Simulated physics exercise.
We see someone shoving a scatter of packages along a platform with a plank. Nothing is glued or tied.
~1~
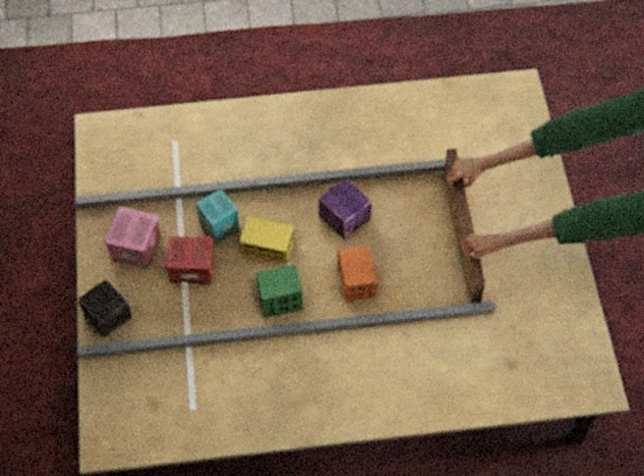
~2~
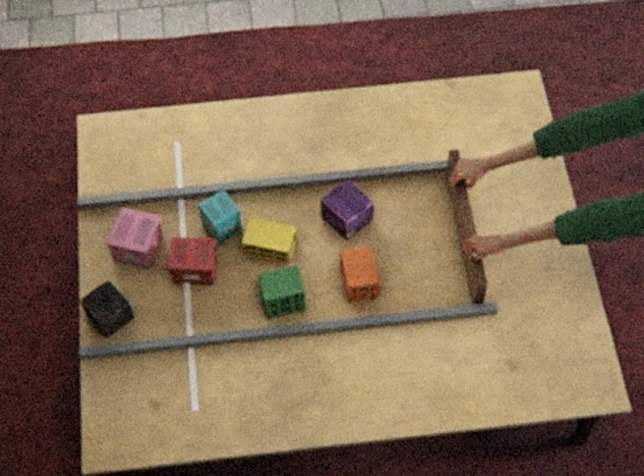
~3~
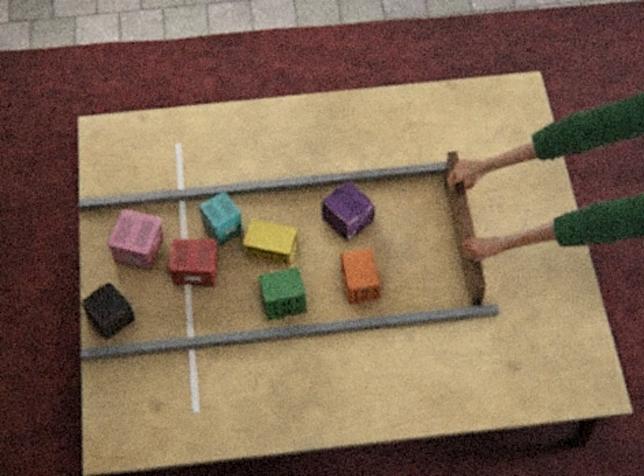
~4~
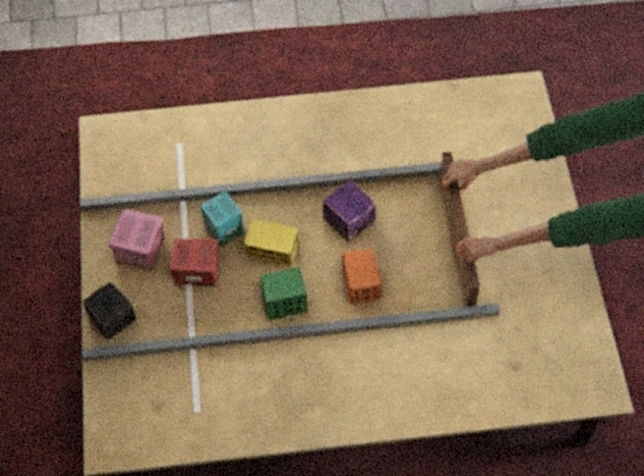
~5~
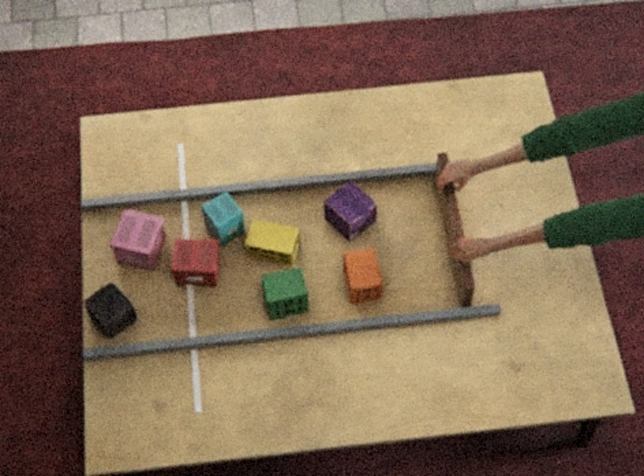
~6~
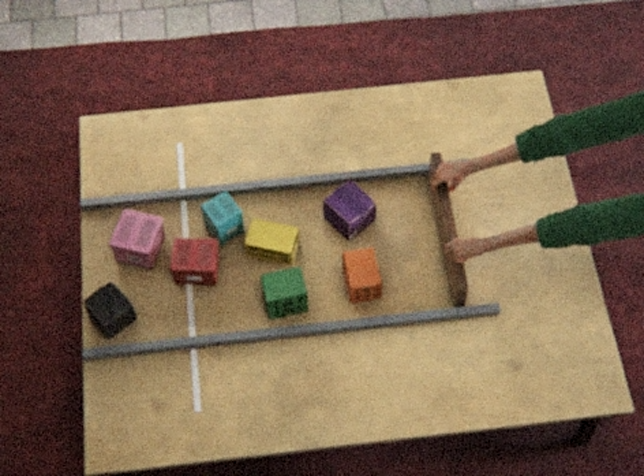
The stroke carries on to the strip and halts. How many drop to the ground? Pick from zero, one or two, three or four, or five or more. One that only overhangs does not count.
As it turns out, the number that fall off is zero.
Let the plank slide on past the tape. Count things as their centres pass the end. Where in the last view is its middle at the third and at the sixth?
Its middle is around (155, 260) and later (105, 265).
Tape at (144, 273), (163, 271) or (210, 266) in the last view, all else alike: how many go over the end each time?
In that order 3, 2 and 0.
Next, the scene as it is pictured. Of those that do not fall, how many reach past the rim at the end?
Overhanging: 2.
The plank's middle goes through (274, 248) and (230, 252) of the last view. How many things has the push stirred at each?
5 and 7.
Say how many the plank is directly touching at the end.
That makes 3.
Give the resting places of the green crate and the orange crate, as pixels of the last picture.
The green crate stops around (138, 309); the orange crate around (174, 295).
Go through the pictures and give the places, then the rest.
In the first picture, black parcel (105, 308); pink tote (134, 238); red tote (191, 260); plank (463, 225); tape (183, 266).
In the second picture, pink tote (136, 239); turquoise tote (221, 218).
In the third picture, red tote (194, 263); green crate (283, 294).
In the fourth picture, black parcel (110, 310); plank (459, 229).
In the fifth picture, pink tote (139, 240); purple box (350, 211).
In the sixth picture, black parcel (110, 310); pink tote (138, 240); red tote (196, 262); plank (447, 229); tape (188, 268).
A little later, none off yet; black parcel at rest near (110, 310); pink tote at rest near (138, 240); red tote at rest near (196, 262).
When it is over, the number that fall off is zero.
